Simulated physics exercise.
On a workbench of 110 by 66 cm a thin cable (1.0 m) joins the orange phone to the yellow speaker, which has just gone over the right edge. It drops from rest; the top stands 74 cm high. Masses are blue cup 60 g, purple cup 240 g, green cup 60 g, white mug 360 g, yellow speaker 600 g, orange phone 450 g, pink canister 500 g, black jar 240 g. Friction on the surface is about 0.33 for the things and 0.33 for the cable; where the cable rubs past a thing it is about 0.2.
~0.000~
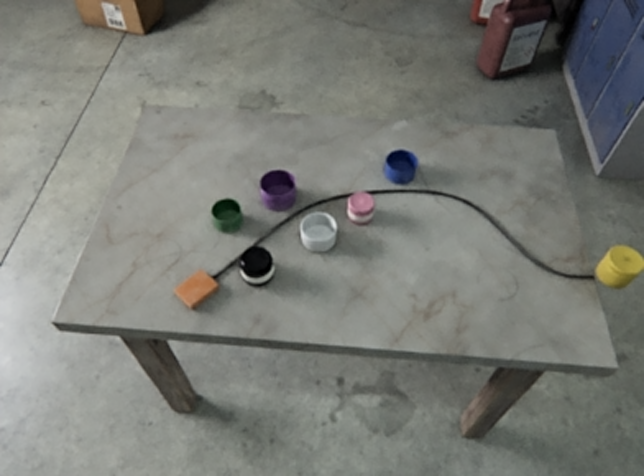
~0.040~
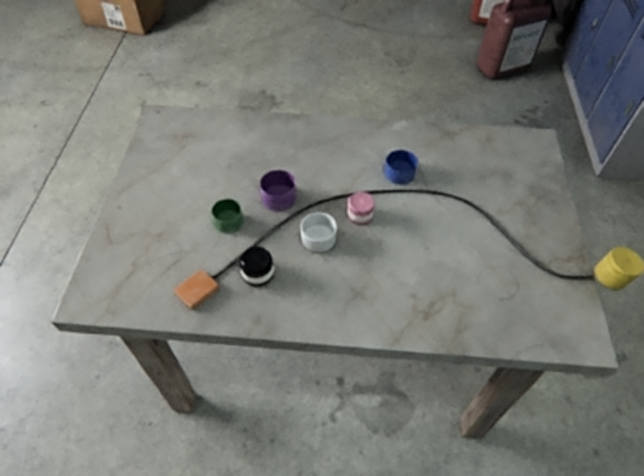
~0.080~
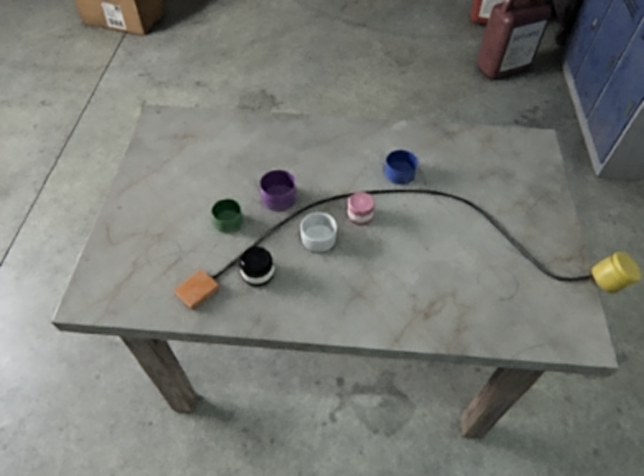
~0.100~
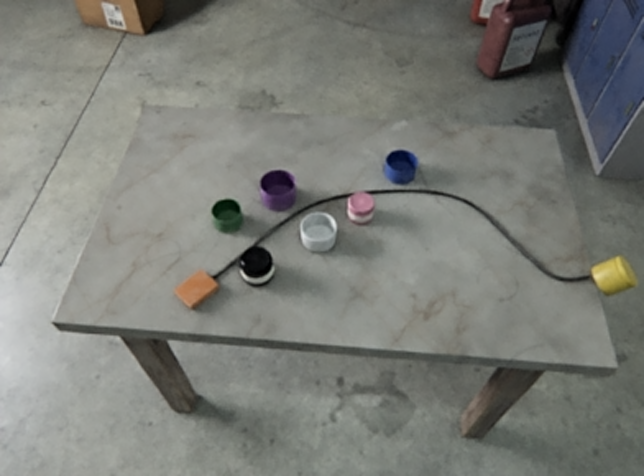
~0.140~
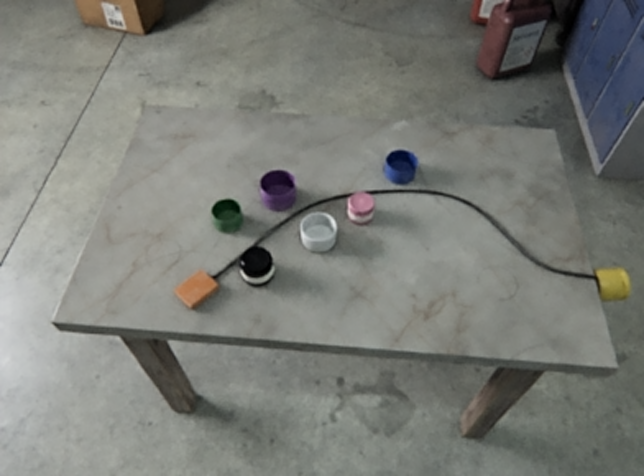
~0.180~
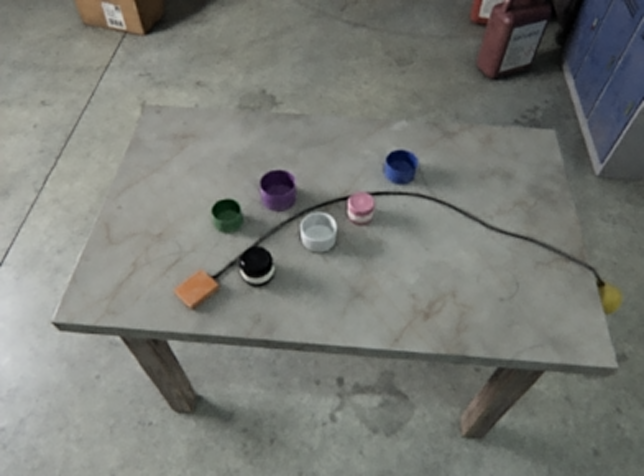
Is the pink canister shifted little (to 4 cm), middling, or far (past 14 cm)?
Result: Pink canister moves a moderate way.
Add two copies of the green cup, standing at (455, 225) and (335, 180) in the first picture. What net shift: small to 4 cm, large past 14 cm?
In turn: Large, small.
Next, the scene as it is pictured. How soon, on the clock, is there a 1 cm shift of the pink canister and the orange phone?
Pink canister 0.28 s, orange phone 0.26 s.
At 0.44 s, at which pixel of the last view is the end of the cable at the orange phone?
At about (258, 258).
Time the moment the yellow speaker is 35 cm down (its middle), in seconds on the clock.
About: 0.60 s.
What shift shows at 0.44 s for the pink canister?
About: Pink canister 8 cm.
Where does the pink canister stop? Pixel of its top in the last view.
Around (372, 231).
By 0.4 s, the cable's tail end at (258, 258); pink canister 8 cm off its start, yellow speaker over the edge, orange phone 11 cm off its start.
By 0.7 s, the cable's tail end at (302, 231); pink canister 8 cm off its start, orange phone 22 cm off its start, yellow speaker over the edge.
By 0.9 s, the cable's tail end at (375, 223); pink canister 8 cm off its start at (372, 231), orange phone 39 cm off its start at (359, 216), yellow speaker over the edge.
By 1.2 s, the cable's tail end at (458, 216); pink canister 8 cm off its start, orange phone 56 cm off its start, yellow speaker over the edge.
By 2.4 s, the cable's tail end at (469, 216); pink canister 8 cm off its start at (372, 231), orange phone 59 cm off its start at (453, 212), yellow speaker over the edge, white mug 6 cm off its start at (333, 245).
